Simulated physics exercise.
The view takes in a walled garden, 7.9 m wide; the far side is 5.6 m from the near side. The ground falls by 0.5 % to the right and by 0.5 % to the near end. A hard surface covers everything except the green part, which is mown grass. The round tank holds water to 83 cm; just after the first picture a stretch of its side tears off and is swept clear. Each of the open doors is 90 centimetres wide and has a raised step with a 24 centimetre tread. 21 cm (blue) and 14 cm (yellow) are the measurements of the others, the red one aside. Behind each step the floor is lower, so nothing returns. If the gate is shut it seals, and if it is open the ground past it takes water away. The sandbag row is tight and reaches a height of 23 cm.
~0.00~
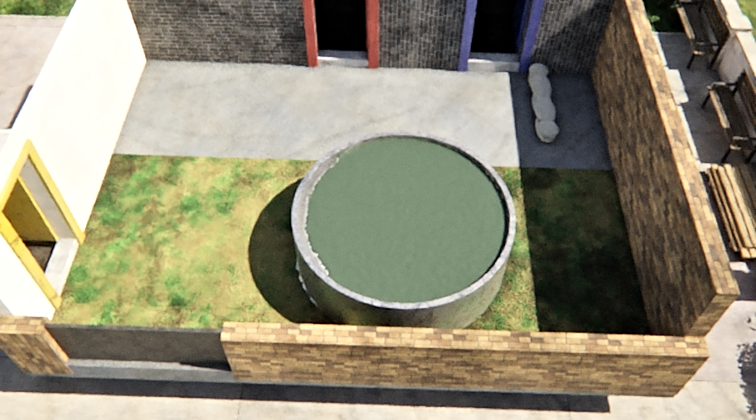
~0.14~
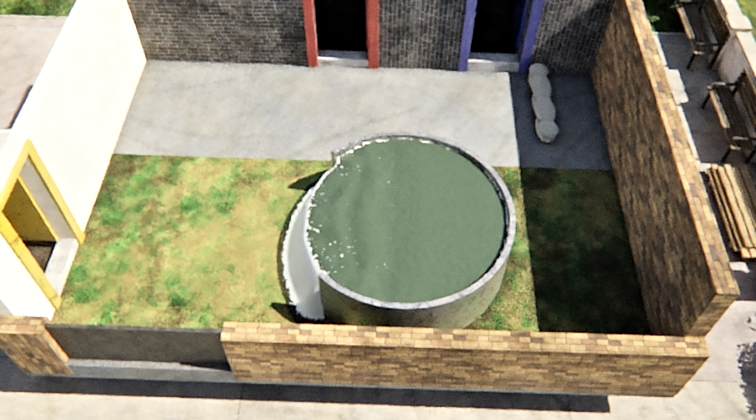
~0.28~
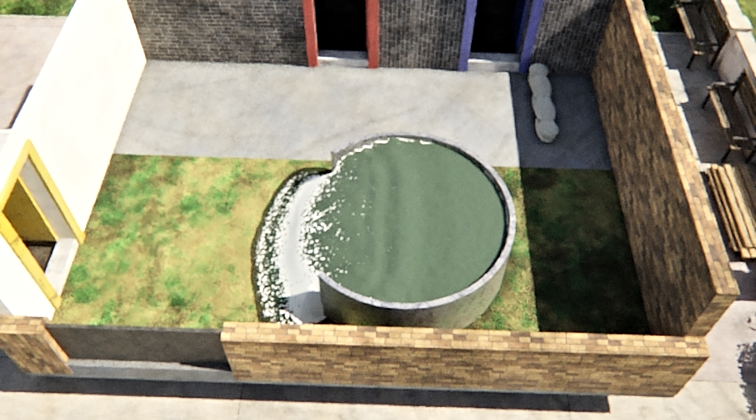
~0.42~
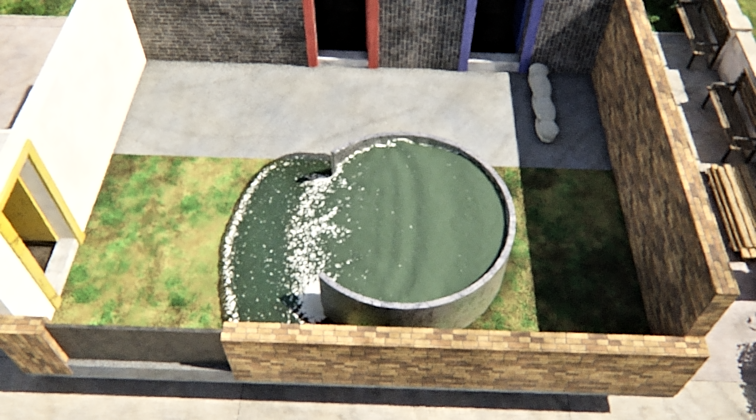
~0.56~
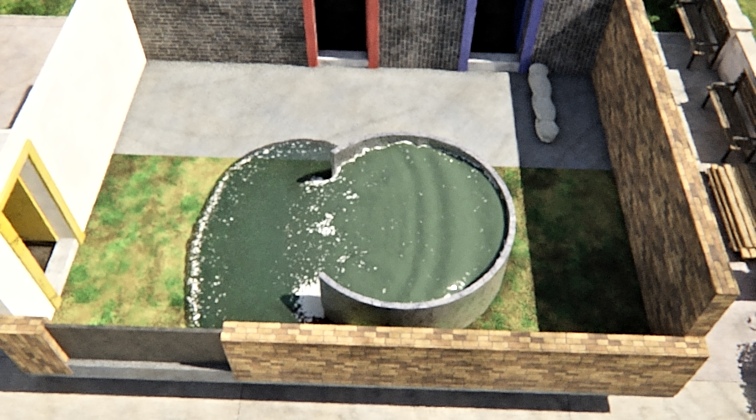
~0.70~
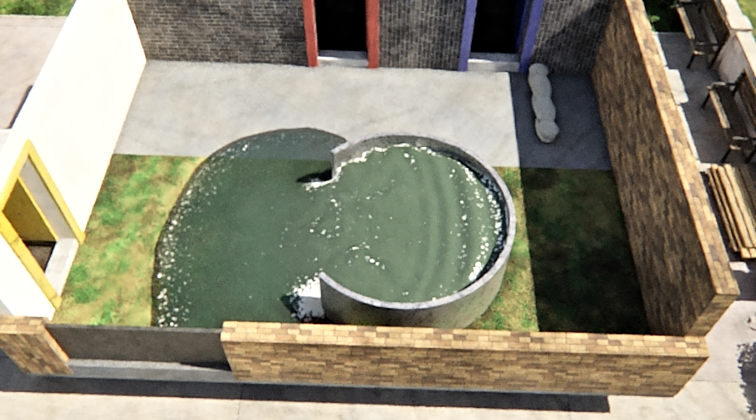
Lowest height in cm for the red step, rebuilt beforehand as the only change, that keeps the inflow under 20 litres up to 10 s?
9.5 cm.
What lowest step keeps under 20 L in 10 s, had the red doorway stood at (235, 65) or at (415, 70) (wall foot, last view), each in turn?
19 and 5.5 cm.
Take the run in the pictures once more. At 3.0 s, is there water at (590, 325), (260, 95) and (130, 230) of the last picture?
Point by point, the first is spared, the second awash and the third awash.
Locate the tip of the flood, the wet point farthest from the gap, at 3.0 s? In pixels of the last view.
Near (147, 61).
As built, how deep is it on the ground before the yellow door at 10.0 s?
The depth there is around 10.0 cm.
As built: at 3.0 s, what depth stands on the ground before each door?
Red door: 3 cm; blue door: 0 cm; yellow door: 37 cm.
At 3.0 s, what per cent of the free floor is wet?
Approximately 50 % of it.
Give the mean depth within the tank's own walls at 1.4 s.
Averaged depth comes out at about 51 cm.
After 1.4 s water covers 45 % of the floor, deepest (38 cm) near (43, 346); it has not reached the red door.
After 3.0 s water covers 50 % of the floor, deepest (38 cm) near (144, 67); 3 cm at the red door, 0 litres in over its 16 cm step.
After 10.0 s water covers 95 % of the floor, deepest (18 cm) near (648, 368); 10 cm at the red door, 0 litres in over its 16 cm step.
At the red door as built, the water arrived by 2.0 s and peaked near 15 cm at 5.8 s.
Run again over the same 10 s with other heights there, 37 litres in over 8 cm, 13 litres over 10.5 cm. The limit of 20 litres is kept from about 9.5 cm up.
